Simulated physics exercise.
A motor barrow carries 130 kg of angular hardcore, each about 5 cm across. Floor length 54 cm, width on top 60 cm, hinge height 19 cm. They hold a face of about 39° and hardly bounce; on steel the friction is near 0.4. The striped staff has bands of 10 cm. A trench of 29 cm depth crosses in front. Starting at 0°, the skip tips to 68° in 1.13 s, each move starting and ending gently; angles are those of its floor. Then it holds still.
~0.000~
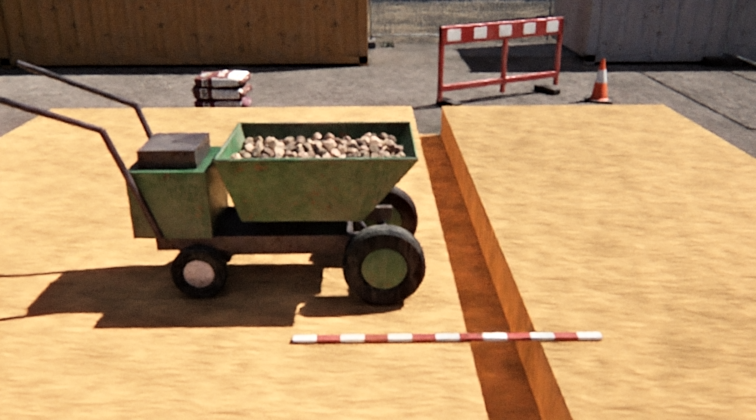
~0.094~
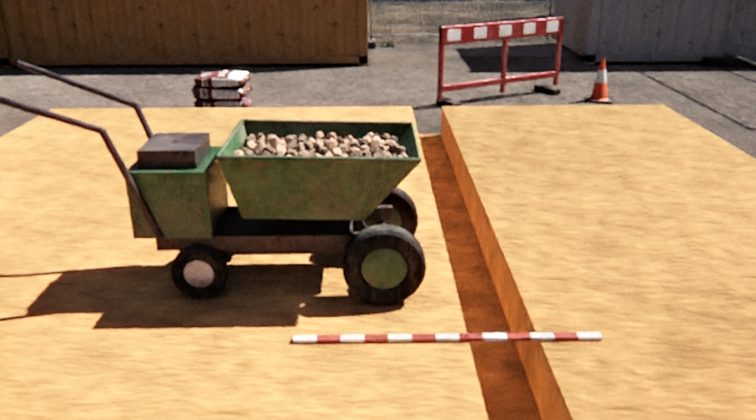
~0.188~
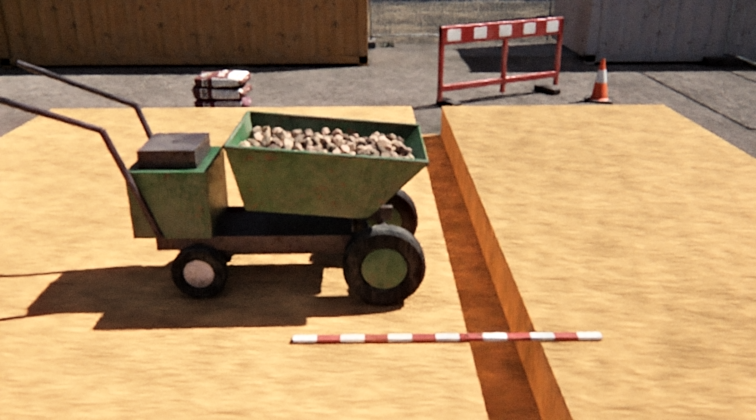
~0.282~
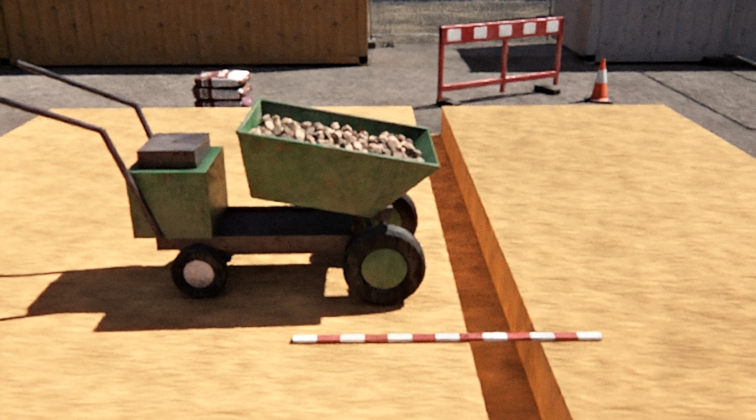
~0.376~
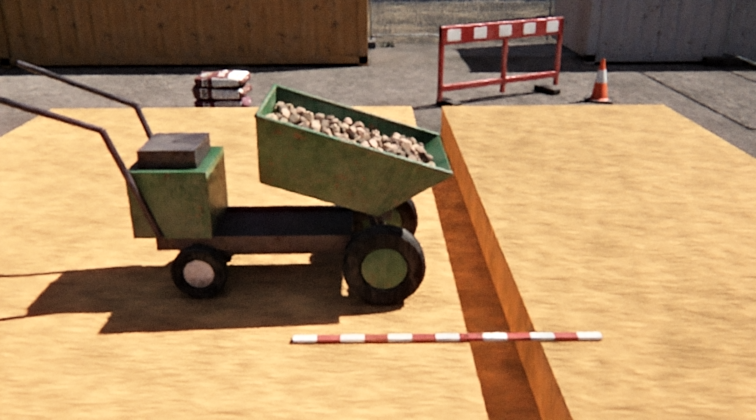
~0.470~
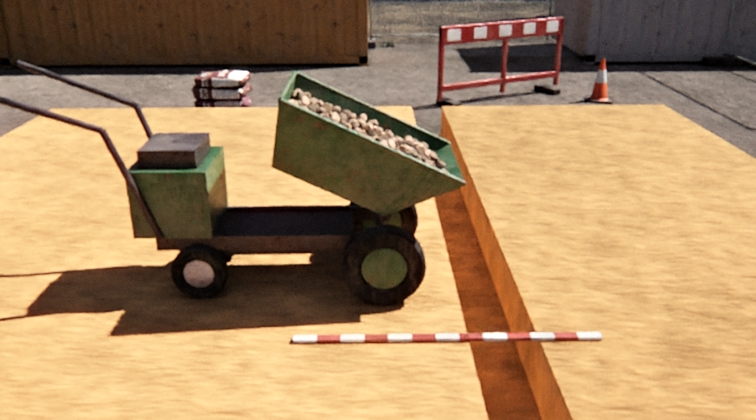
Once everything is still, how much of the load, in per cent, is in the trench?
Roughly 42 per cent ends in the trench.
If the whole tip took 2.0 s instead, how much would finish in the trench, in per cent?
In that case some 50 per cent.
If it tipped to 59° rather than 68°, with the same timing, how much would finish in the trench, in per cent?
Then about 15 per cent.
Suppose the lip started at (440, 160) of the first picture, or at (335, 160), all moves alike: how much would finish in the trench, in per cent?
First some 25, then 60 per cent.
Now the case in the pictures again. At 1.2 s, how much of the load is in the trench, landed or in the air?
About 5 per cent by then.
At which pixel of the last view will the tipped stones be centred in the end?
Near (507, 293).
After 0.9 s the floor is at 58°; 100 % in the skip; the foremost stones are at (493, 216).
After 1.2 s the floor is at 68°; 84 % in the skip, 5 % in the trench, 10 % past the trench; the foremost stones are at (562, 274).
After 1.6 s the floor is at 68°; 56 % in the skip, 10 % in the trench, 34 % past the trench; the foremost stones are at (646, 275).
After 3.5 s the floor is at 68°; 22 % in the skip, 42 % in the trench, 37 % past the trench; the foremost stones are at (678, 272).
